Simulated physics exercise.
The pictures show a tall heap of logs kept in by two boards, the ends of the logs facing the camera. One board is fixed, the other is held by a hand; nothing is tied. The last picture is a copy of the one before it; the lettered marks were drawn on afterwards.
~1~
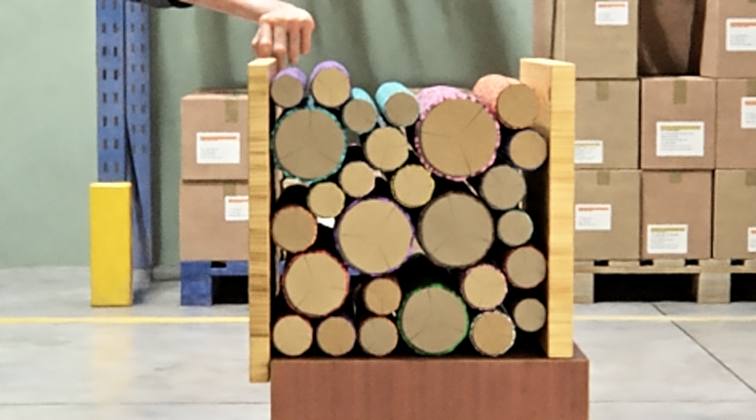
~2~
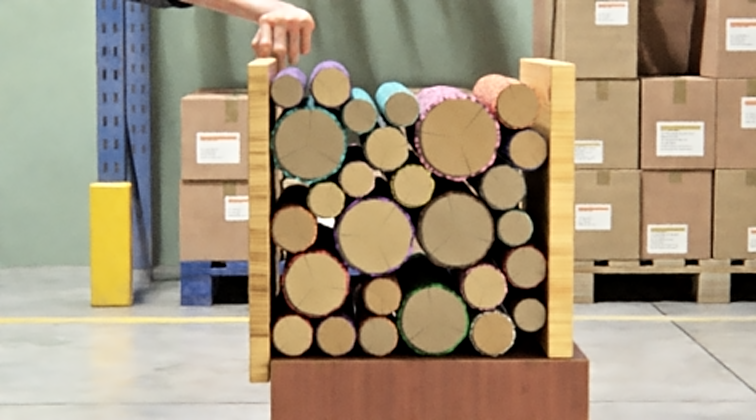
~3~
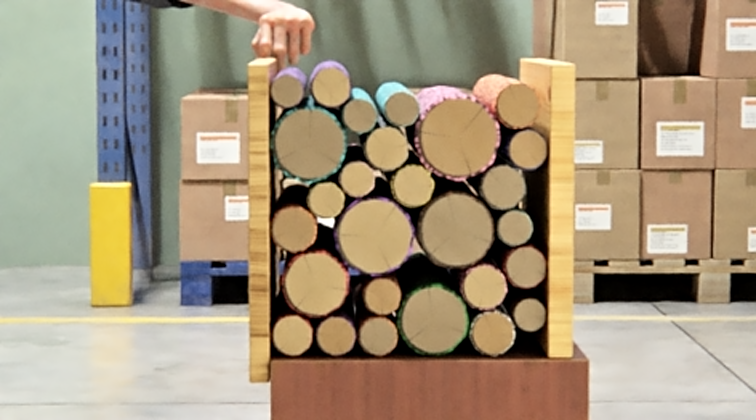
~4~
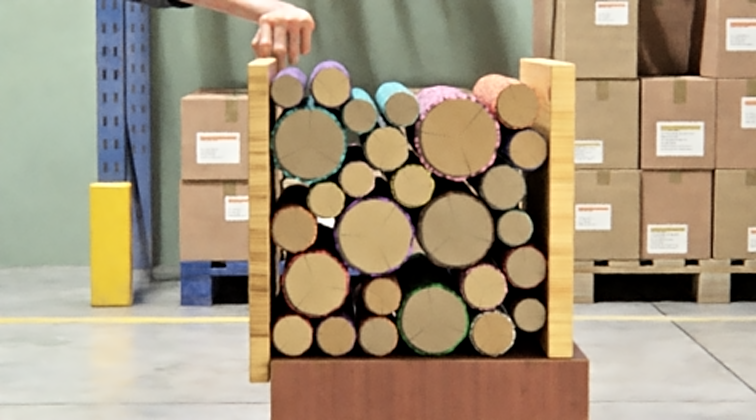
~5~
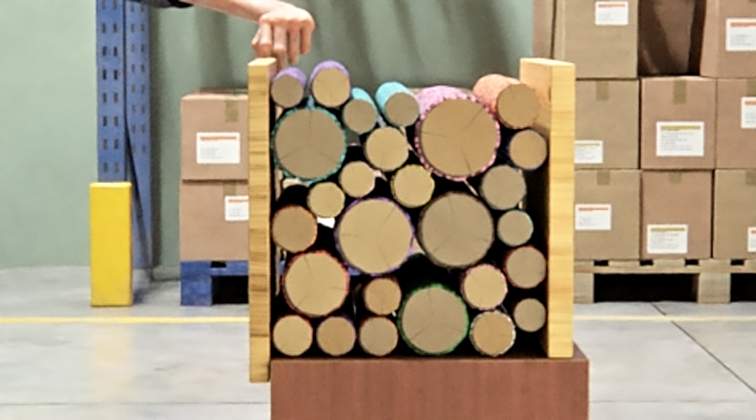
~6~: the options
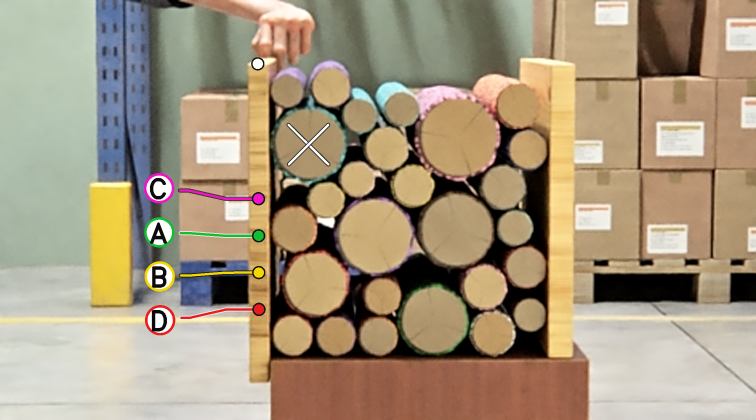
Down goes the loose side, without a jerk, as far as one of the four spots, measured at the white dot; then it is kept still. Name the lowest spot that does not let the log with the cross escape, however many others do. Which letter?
The answer is mark C.
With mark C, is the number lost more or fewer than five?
It loses fewer than five.
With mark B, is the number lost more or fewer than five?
It loses more than five.
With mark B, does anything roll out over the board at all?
Yes.
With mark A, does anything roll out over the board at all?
Yes.
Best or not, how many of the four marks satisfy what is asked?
The number is one.
On the copy, A at (258, 236); B at (258, 272); C at (258, 199); D at (259, 309); the cross at (308, 145); the white dot at (257, 64).
On C. First, top of the board (269, 128).
Then, top of the board (269, 198).
Finally, top of the board (269, 198), one out over the board, the crossed one still inside.
By contrast, A lets the crossed one out; B lets the crossed one out; D lets the crossed one out.
